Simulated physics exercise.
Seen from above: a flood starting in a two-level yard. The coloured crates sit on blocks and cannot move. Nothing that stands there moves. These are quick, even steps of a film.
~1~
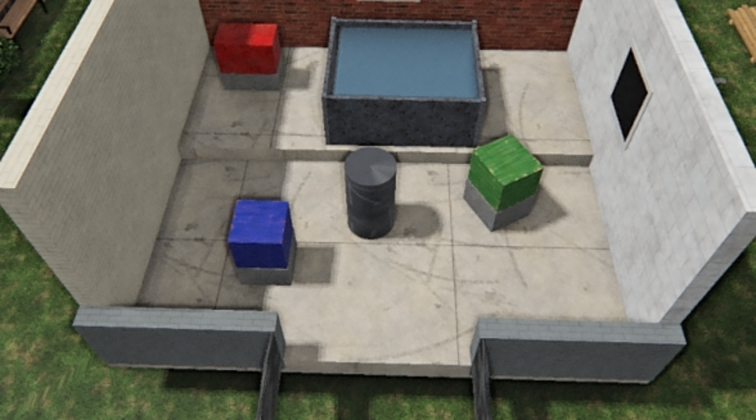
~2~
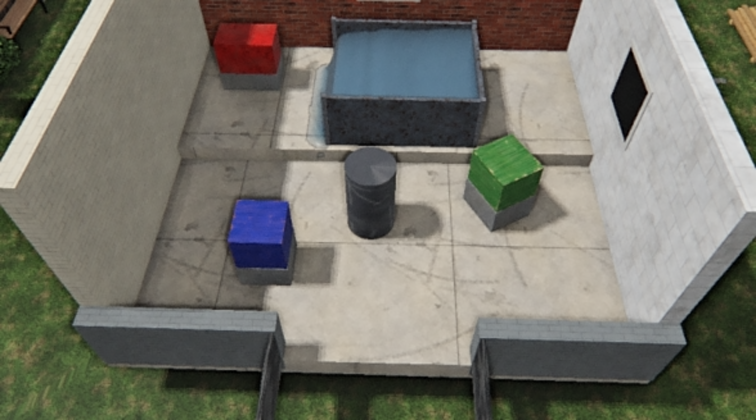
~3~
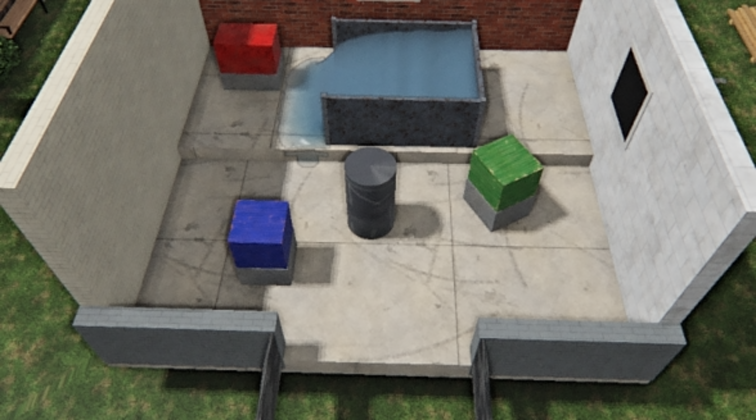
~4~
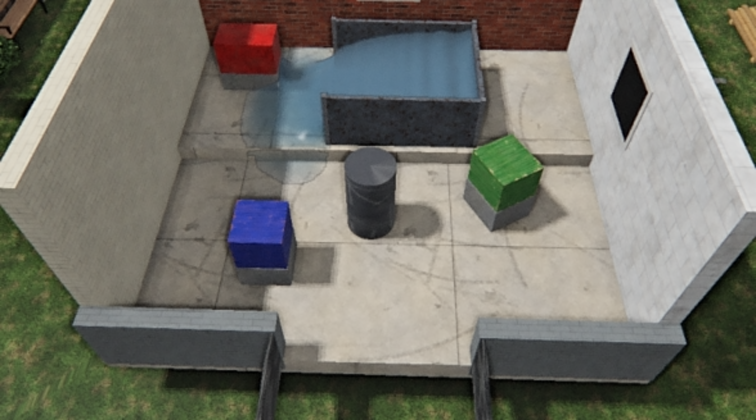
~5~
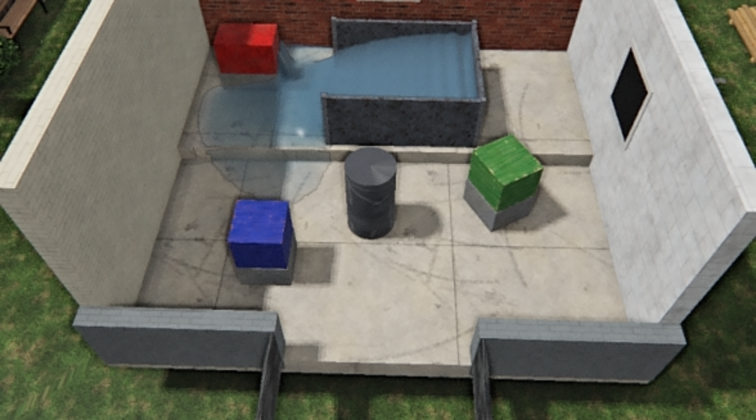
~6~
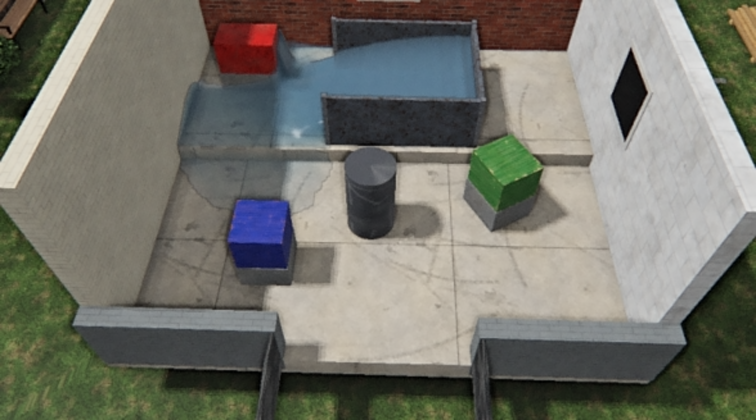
The clip opens on a walled, two-level yard with still water in a dark tank on the upper level, near red, blue and green blocks. Water pours from the tank's left side, spreads around the red block and over the step, then reaches the left wall and spreads toward the blue block.
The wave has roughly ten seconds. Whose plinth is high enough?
One by one: The blue crate escapes dry; the red crate is wetted; the green crate escapes dry.
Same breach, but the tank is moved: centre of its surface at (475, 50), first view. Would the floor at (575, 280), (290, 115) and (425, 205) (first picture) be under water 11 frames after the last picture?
As listed: Not flooded, flooded, dry.
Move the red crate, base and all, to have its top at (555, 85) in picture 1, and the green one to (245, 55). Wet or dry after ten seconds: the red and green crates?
In short: Red crate is spared; green crate takes water.
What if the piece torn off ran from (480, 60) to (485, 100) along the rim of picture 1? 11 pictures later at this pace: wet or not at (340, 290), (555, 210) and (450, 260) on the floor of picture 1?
One after the other: Free of water, under water, clear.
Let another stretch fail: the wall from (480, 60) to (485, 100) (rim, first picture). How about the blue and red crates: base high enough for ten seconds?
Then: The blue crate is spared, the red crate is safe.
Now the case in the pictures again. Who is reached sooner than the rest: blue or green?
It is the crate marked blue.
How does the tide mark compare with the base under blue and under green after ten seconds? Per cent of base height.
About 70 and 40 per cent.
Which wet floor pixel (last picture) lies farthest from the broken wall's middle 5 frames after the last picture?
Around (146, 273).
A moment on, water covers 30 % of the floor; the blue crate water round its plinth, the red crate water round its plinth, the green crate not reached.
Next, water covers 40 % of the floor; the blue crate water round its plinth, the red crate water round its plinth, the green crate not reached.
Then, water covers 65 % of the floor; the blue crate water round its plinth, the red crate water round its plinth, the green crate not reached.
Later, water covers 95 % of the floor; the blue crate water round its plinth, the red crate water round its plinth, the green crate water round its plinth.
In the end, water covers 100 % of the floor; the blue crate stayed above the water, the red crate was topped, the green crate stayed above the water.
